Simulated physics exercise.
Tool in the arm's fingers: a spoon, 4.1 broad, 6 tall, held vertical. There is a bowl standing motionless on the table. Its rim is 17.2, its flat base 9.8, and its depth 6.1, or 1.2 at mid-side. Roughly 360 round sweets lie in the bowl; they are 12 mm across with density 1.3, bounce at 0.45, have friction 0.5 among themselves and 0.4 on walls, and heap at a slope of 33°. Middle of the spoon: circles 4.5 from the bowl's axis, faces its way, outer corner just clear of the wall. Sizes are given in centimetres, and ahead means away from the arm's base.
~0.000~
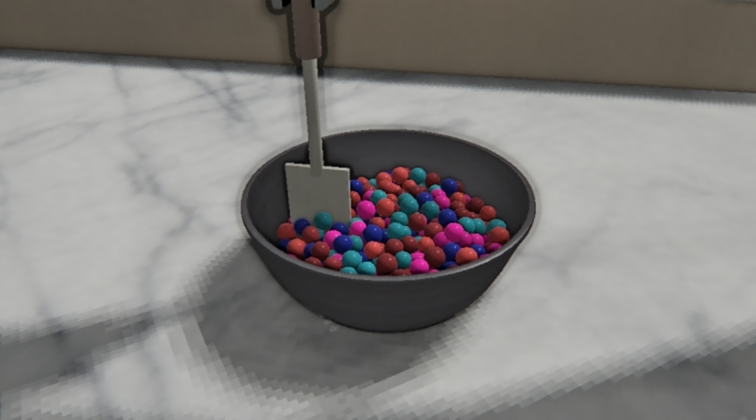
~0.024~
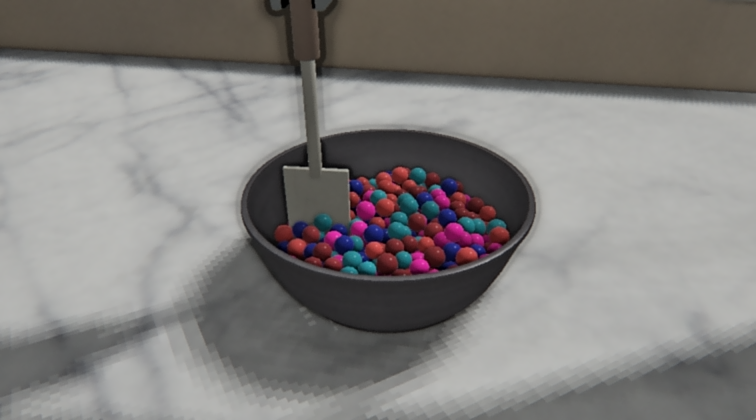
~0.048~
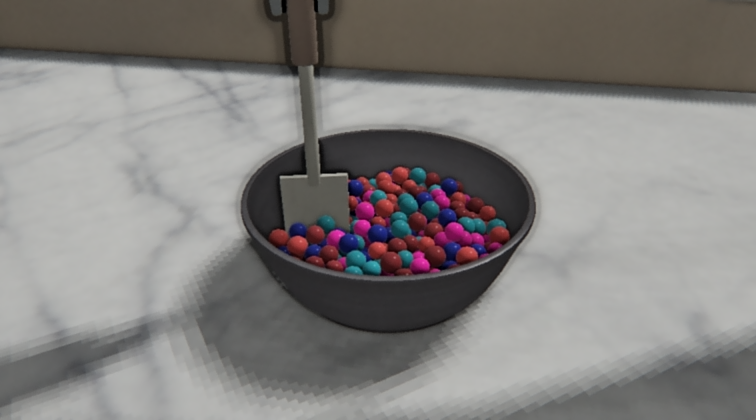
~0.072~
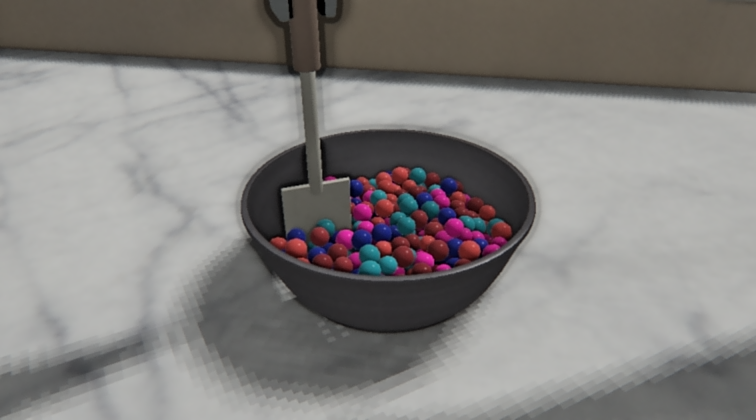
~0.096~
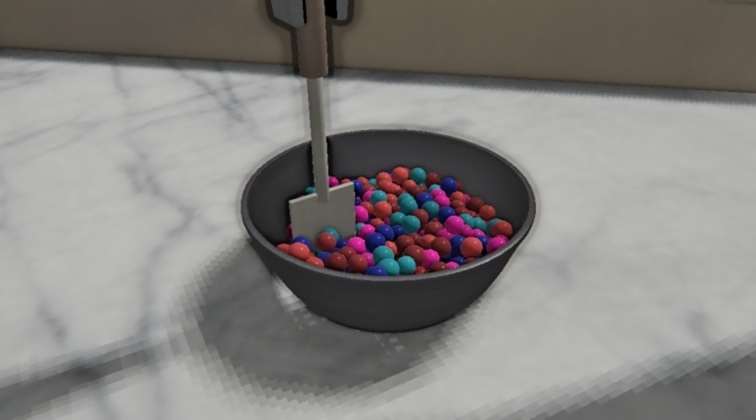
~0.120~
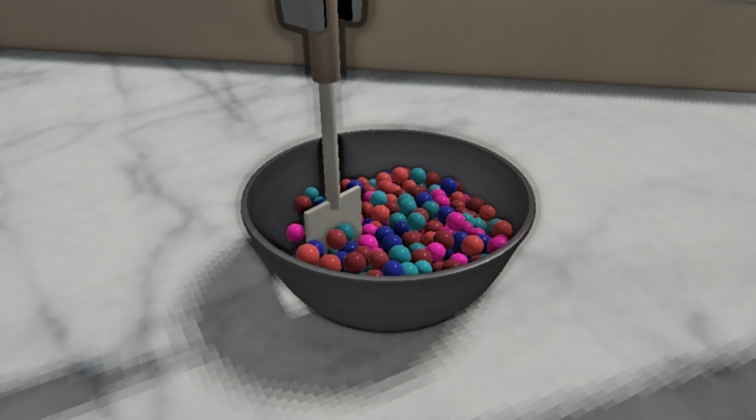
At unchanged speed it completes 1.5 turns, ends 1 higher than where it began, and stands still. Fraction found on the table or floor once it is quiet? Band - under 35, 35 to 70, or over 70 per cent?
Band: Under 35 per cent.
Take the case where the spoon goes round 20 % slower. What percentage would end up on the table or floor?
Then about 25 per cent.
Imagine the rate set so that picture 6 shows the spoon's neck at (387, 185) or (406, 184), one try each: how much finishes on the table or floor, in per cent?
About 55 % for one try and about 55 % for the other, in order.
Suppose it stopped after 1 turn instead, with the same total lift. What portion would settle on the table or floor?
It would be around 25 percent.
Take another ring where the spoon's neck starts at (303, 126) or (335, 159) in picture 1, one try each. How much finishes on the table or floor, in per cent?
Roughly 30 % and 10 %.
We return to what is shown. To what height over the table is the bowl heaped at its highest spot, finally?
I'd guess close to 6.5 centimetres.
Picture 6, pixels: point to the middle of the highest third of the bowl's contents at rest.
Looks like roughly (439, 195) to me.
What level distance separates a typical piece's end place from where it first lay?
My guess is close to 10 centimetres.
After 0.45 s, 246° round, highest piece 9 above the table; 316 in the bowl, 27 on the table or floor, 17 in flight or on the tool.
After 0.77 s, 74° round, highest piece 8 above the table; 283 in the bowl, 73 on the table or floor, 4 in flight or on the tool.
After 1.14 s, 180° round, highest piece 7 above the table; 261 in the bowl, 99 on the table or floor.
After 1.84 s, 180° round, highest piece 6 above the table; 260 in the bowl, 100 on the table or floor.
At rest, 260 in the bowl, 100 on the table or floor. That is 28 % on the table or floor.
